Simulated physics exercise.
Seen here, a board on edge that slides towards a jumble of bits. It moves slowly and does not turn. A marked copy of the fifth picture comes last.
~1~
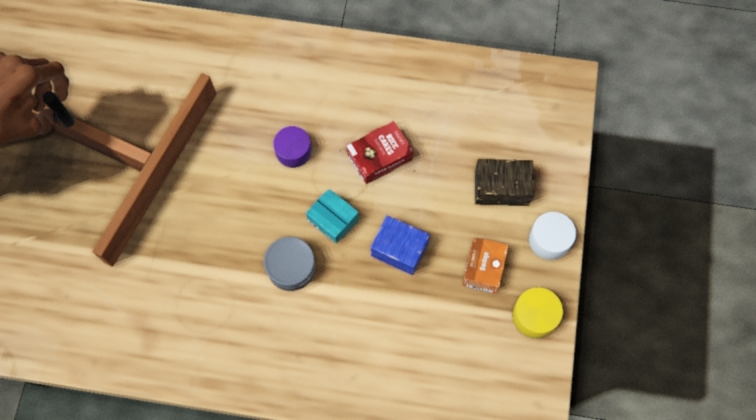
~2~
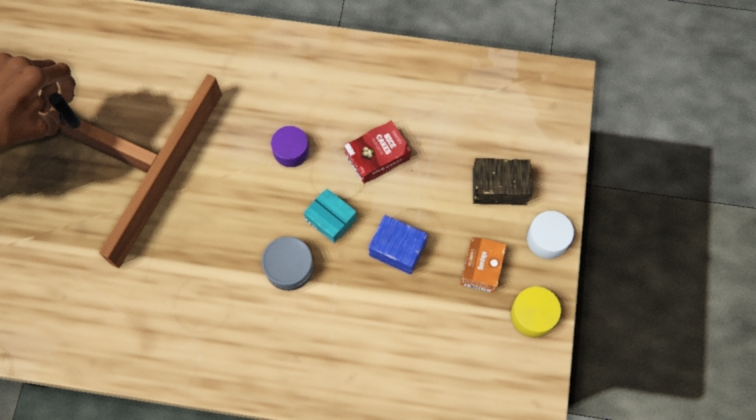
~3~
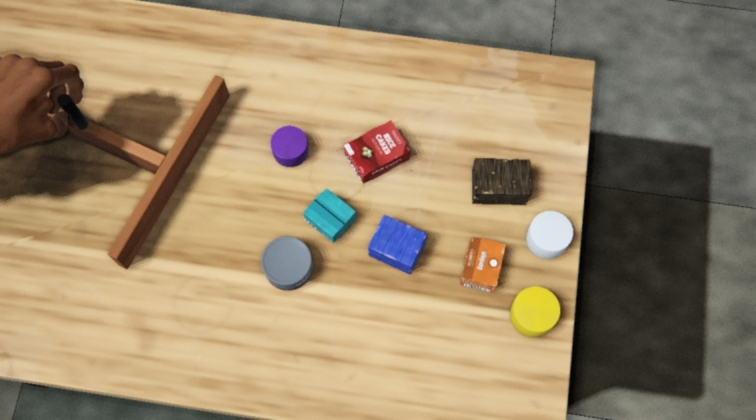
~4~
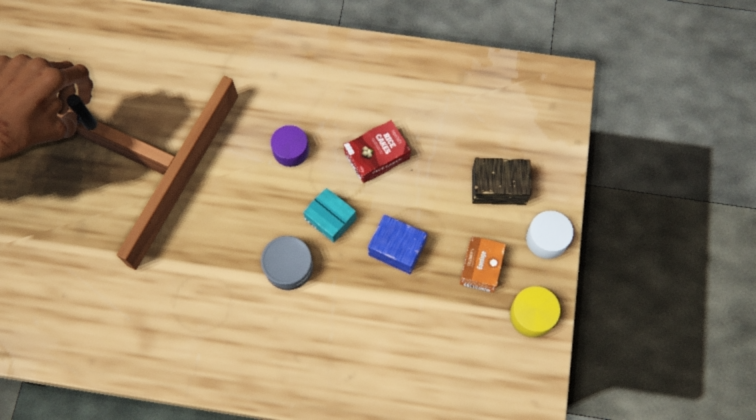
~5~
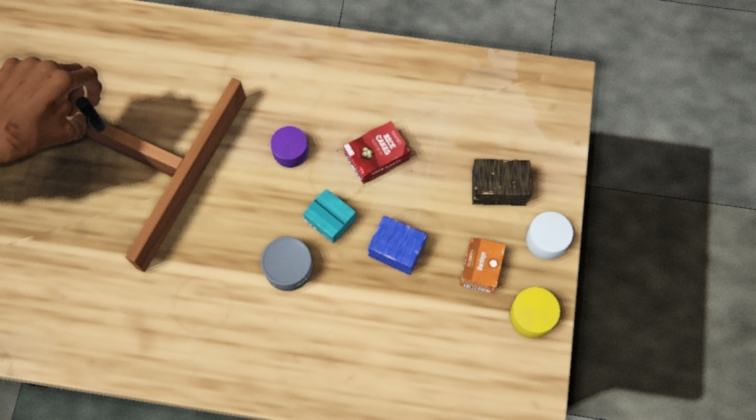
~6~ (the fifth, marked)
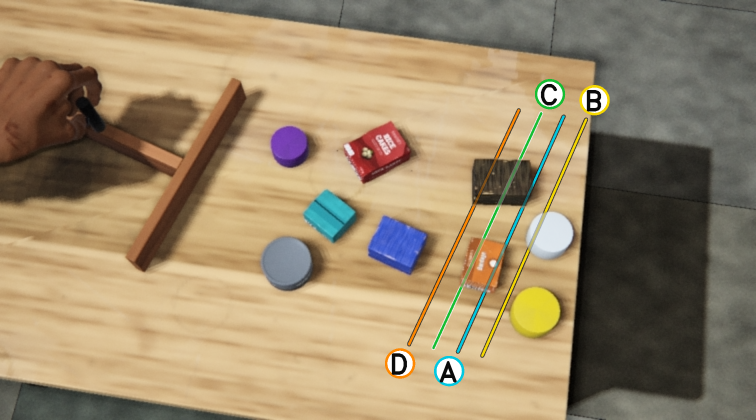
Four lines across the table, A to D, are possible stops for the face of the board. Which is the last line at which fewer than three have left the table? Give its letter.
C.
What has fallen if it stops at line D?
The yellow tin.
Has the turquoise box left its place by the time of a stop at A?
By then, yes.
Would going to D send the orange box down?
No.
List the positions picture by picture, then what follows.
In the first frame, blue block (400, 245); black block (504, 182); white pot (552, 236).
In the second frame, board (159, 162); purple tin (290, 146).
In the third frame, board (168, 163); orange box (482, 265).
In the fourth frame, board (177, 164); yellow tin (535, 313).
In the fifth frame, board (185, 166); blue block (397, 245); black block (501, 182); white pot (550, 236).
On the copy, A at (513, 229); B at (537, 232); C at (490, 225); D at (467, 222).
On C. First, board (293, 181); red packet (384, 152); purple tin (337, 164).
Then, board (400, 197); orange box (495, 271); grey jar (387, 303).
Finally, board (489, 210); yellow tin over the edge; orange box (572, 311); one fallen.
By contrast, A drops three; B drops four; D is within the limit but short.
